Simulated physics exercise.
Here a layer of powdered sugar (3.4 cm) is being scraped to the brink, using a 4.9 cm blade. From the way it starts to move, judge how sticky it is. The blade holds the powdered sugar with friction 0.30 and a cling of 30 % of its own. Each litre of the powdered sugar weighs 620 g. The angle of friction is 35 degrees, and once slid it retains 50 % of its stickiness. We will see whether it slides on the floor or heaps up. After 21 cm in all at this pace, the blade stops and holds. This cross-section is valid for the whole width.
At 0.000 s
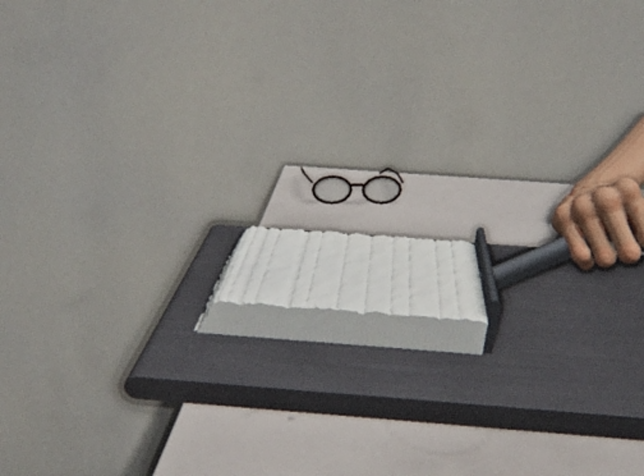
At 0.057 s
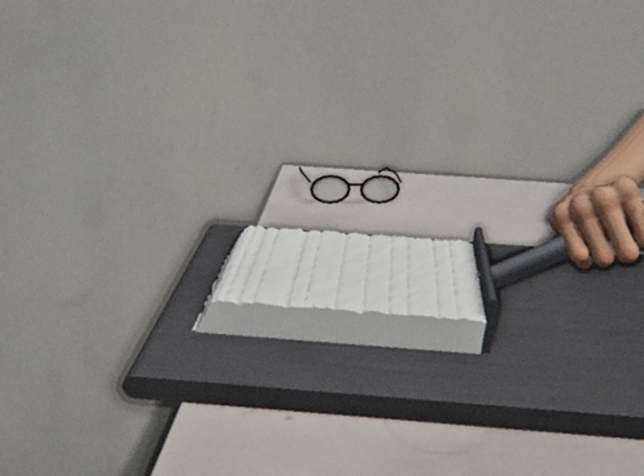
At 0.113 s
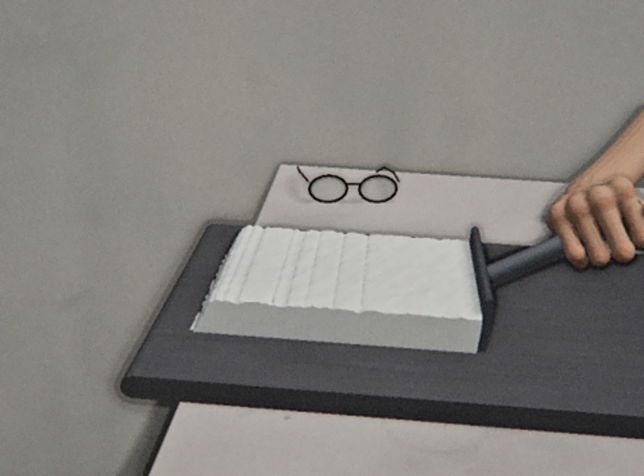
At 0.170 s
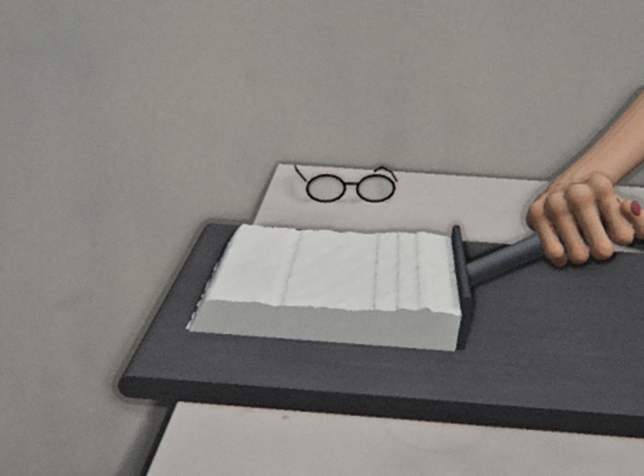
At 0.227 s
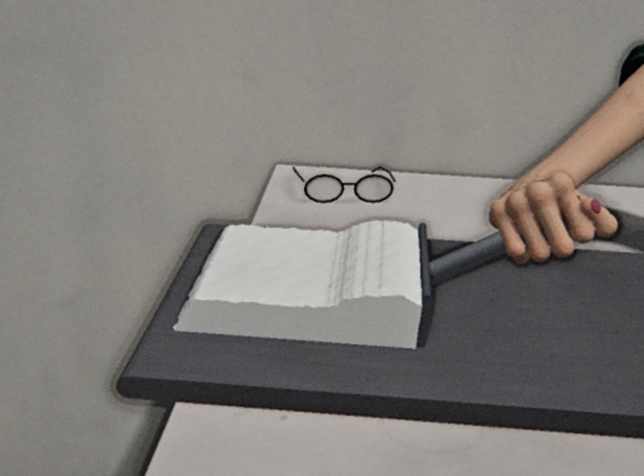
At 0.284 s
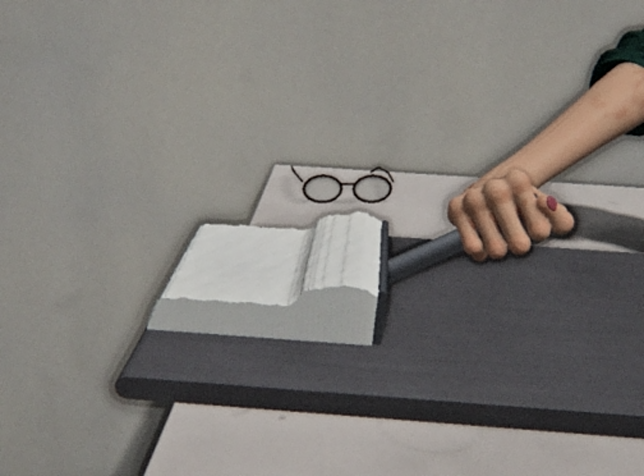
At first, a hand holds a dark blade still against a wide, ridged white layer on a dark board, with round glasses lying behind. Then the hand pushes the blade leftward, and the layer shortens, smooths and bunches into a raised mound beside the blade while its left edge creeps left.
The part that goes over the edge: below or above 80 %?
So the bit that goes over the edge sits beneath 80 percent.
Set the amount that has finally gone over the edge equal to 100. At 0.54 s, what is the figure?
I'd say near 70 per cent.
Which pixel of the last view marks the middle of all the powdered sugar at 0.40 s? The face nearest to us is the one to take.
Position: About (189, 315).
After 0.40 s, 0 % has gone over the edge.
After 0.54 s, 33 % has gone over the edge.
After 0.68 s, 46 % has gone over the edge.
After 0.82 s, 46 % has gone over the edge.
After 1.07 s, at the end, 46 % has gone over the edge.
